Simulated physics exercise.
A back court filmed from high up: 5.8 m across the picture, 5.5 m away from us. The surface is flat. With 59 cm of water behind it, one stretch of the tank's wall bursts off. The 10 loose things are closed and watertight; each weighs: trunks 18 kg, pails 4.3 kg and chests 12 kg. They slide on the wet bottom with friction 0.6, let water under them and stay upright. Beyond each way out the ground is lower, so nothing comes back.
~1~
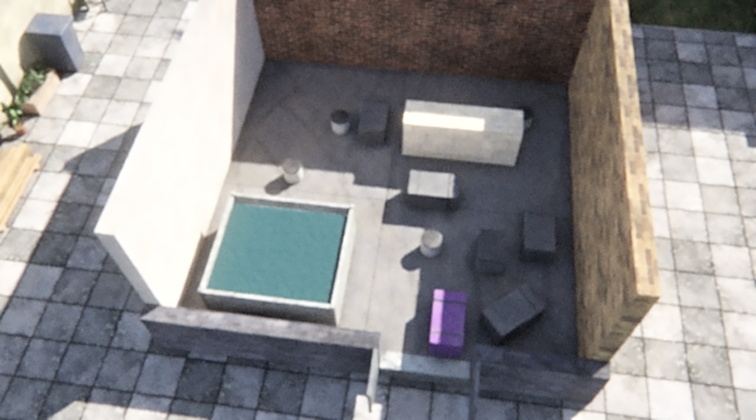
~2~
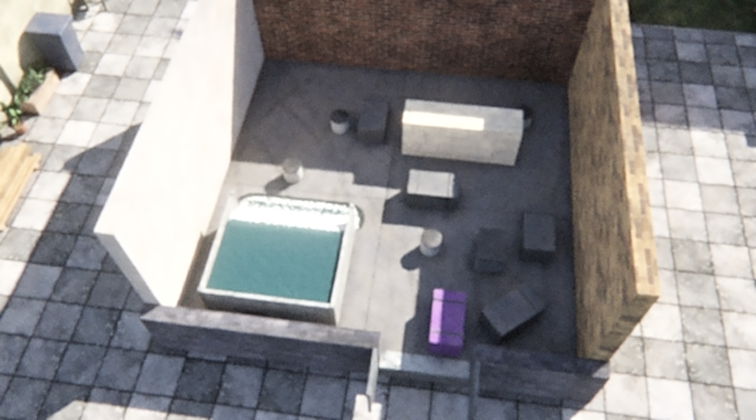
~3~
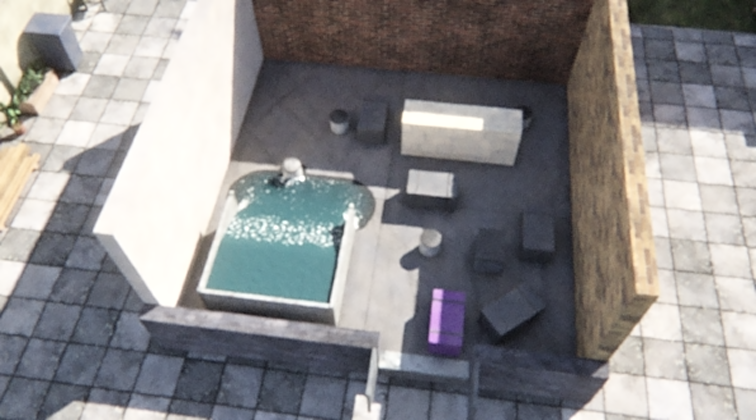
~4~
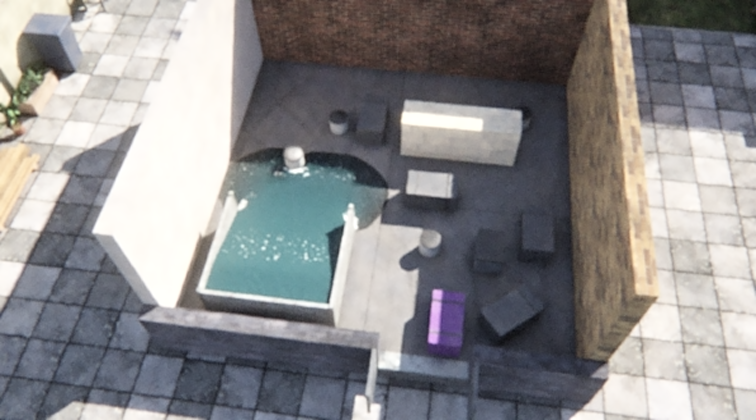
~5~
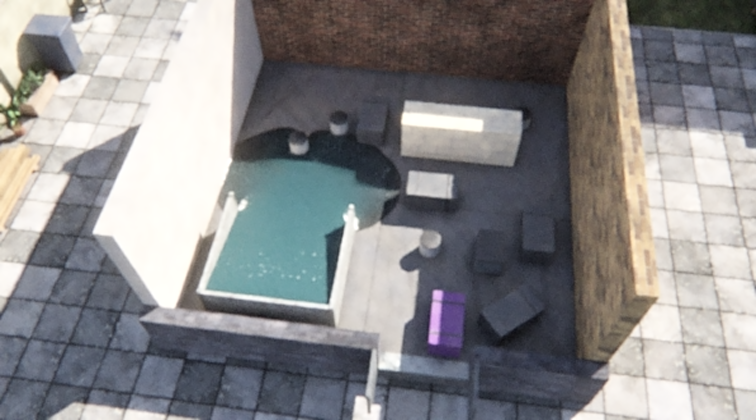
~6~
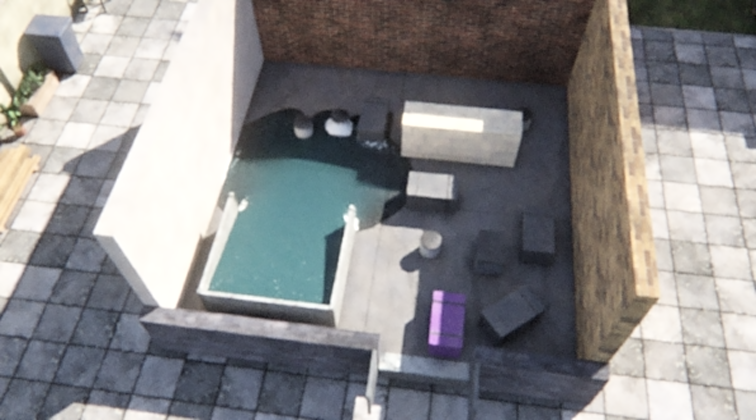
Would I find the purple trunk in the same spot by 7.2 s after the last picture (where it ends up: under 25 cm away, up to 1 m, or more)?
Purple trunk stays put.
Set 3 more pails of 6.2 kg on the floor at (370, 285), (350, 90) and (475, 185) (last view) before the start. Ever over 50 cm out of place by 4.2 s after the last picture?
In that order: Short of it, more, under.
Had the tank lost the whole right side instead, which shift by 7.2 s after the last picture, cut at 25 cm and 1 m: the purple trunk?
In that case the purple trunk ends far away.
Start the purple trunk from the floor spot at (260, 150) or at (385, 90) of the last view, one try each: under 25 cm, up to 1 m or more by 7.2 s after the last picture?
In that order: It ends far away; it gets carried off.
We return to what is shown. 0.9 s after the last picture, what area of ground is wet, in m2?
Some 15 m2.
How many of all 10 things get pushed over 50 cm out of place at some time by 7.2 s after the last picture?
That makes 7.
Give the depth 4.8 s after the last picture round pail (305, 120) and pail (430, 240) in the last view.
Roughly 9 and 2 cm.
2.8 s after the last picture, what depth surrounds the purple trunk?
About 0 cm.
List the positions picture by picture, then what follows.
The purple trunk at (449, 317) rests on the ground; water covers 3.0 m2; 0 of 10 have shifted, in the first frame.
The purple trunk at (448, 317) rests on the ground; 3.9 m2 under water; 0 of 10 have shifted, in the second frame.
The purple trunk at (448, 317), on the bottom; water covers 5.0 m2; 0 of 10 have shifted, in the third frame.
The purple trunk at (447, 318), on the bottom; water covers 6.4 m2; 1 of 10 have shifted, in the fourth frame.
The purple trunk at (447, 318) rests on the ground; water covers 7.9 m2; 1 of 10 have shifted, in the fifth frame.
The purple trunk at (448, 319) rests on the ground; 9.3 m2 under water; 2 of 10 have shifted, in the sixth frame.
Then, 0.9 s after the last picture the purple trunk is near (448, 319), 0.0 m from its start, aground; 0 of 10 are out; 2 afloat.
Then, 2.8 s after the last picture the purple trunk is near (448, 319), 0.0 m from its start, aground; 0 of 10 are out; 2 afloat.
Then, 4.8 s after the last picture the purple trunk is near (448, 319), 0.0 m from its start, aground; 0 of 10 are out; 5 afloat.
Then, 7.2 s after the last picture the purple trunk is near (443, 324), 0.1 m from its start, aground; 0 of 10 are out; 6 afloat.
